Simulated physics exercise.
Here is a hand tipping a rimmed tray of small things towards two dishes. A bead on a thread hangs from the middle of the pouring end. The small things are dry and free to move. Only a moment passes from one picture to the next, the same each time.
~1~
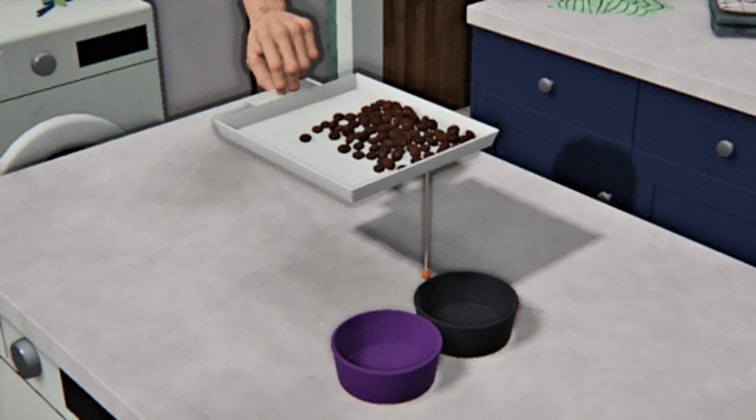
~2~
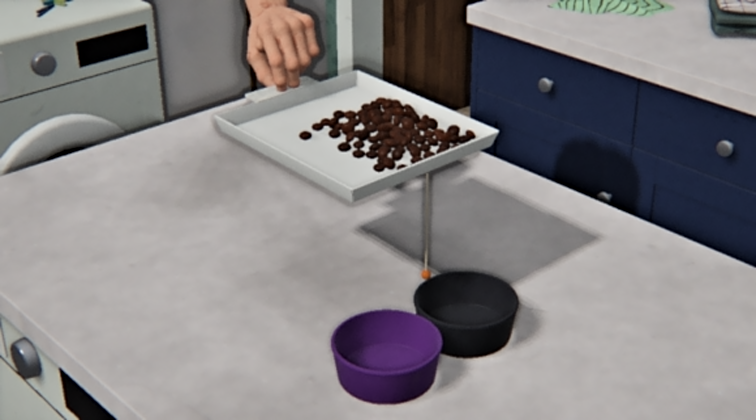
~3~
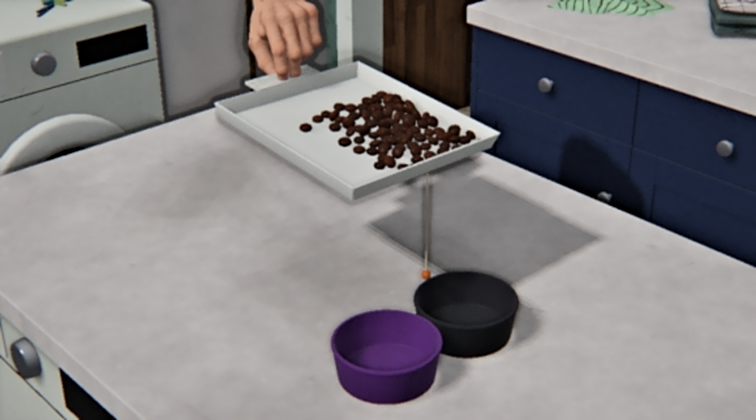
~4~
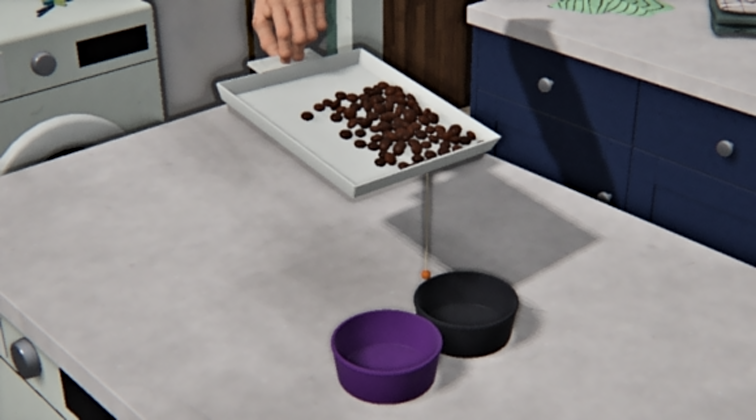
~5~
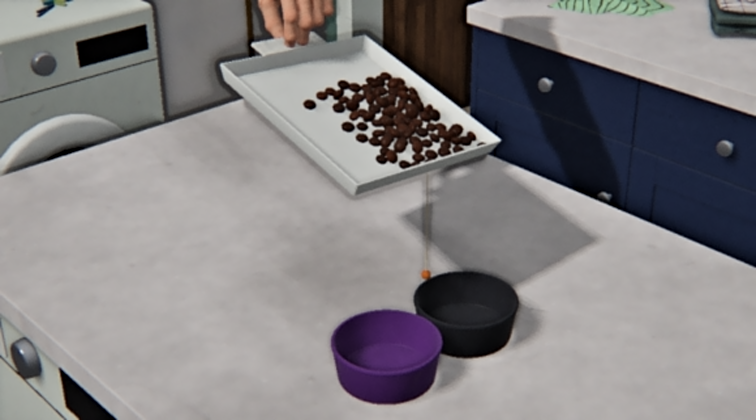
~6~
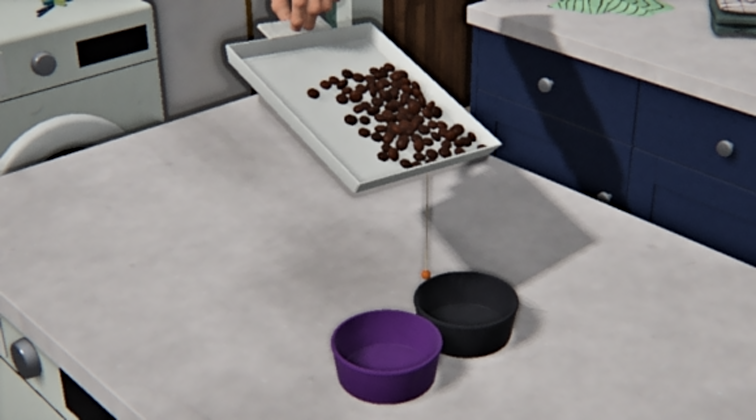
A hand raises the back of a white tray of brown drops above two dishes.
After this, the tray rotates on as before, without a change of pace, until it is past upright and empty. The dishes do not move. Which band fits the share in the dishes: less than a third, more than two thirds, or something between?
The two hold between a third and two thirds of the load.
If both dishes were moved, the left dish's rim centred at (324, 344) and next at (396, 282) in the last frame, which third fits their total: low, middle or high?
At the first place below one third, at the second below one third.
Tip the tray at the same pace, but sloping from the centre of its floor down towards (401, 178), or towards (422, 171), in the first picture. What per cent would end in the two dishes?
Near 90 % and 80 %.
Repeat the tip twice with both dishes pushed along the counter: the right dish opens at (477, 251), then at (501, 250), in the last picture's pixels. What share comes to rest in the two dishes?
The first gives 30 %, the second 50 %.
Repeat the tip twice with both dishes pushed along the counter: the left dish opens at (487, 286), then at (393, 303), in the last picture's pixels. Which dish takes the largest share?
The first try: The left-hand dish. The second: The dish on the right.
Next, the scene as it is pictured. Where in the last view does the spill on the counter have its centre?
At about (530, 298).
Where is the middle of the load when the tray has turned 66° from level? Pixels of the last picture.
Near (446, 123).
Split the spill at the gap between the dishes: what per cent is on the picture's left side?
Close to 0 per cent.
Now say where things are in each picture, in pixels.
Corners of the pouring end near (352, 186) and (491, 130), level; middle of the load near (398, 132), flat chocolate drops; left dish near (424, 378); right dish near (503, 333); bead on its thread near (426, 275), in the first picture.
Corners of the pouring end near (353, 186) and (492, 131), level; middle of the load near (398, 131), in the second picture.
Corners of the pouring end near (354, 184) and (492, 132), tipped barely, lowest at the right corner; middle of the load near (398, 127), in the third picture.
Corners of the pouring end near (356, 182) and (493, 135), tipped a little, lowest at the right corner; middle of the load near (400, 122), in the fourth picture.
Corners of the pouring end near (358, 180) and (494, 138), tipped clearly, lowest at the right corner; middle of the load near (401, 117), in the fifth picture.
Corners of the pouring end near (360, 179) and (494, 141), tipped clearly, lowest at the right corner; middle of the load near (404, 112); left dish near (424, 378); right dish near (503, 333), in the sixth picture.
Shortly afterwards, tray tipped steeply; all but a few on the tray; only a few in the air.
Next, tray tipped past a quarter turn; a little on the tray; near a quarter in the right dish; near a third outside both; near a third in the air.
Some moments later, tray tipped past a quarter turn; near half in the right dish; near half outside both.
In the end, tray tipped past a quarter turn; none at all in the left dish; near half in the right dish; near half outside both.
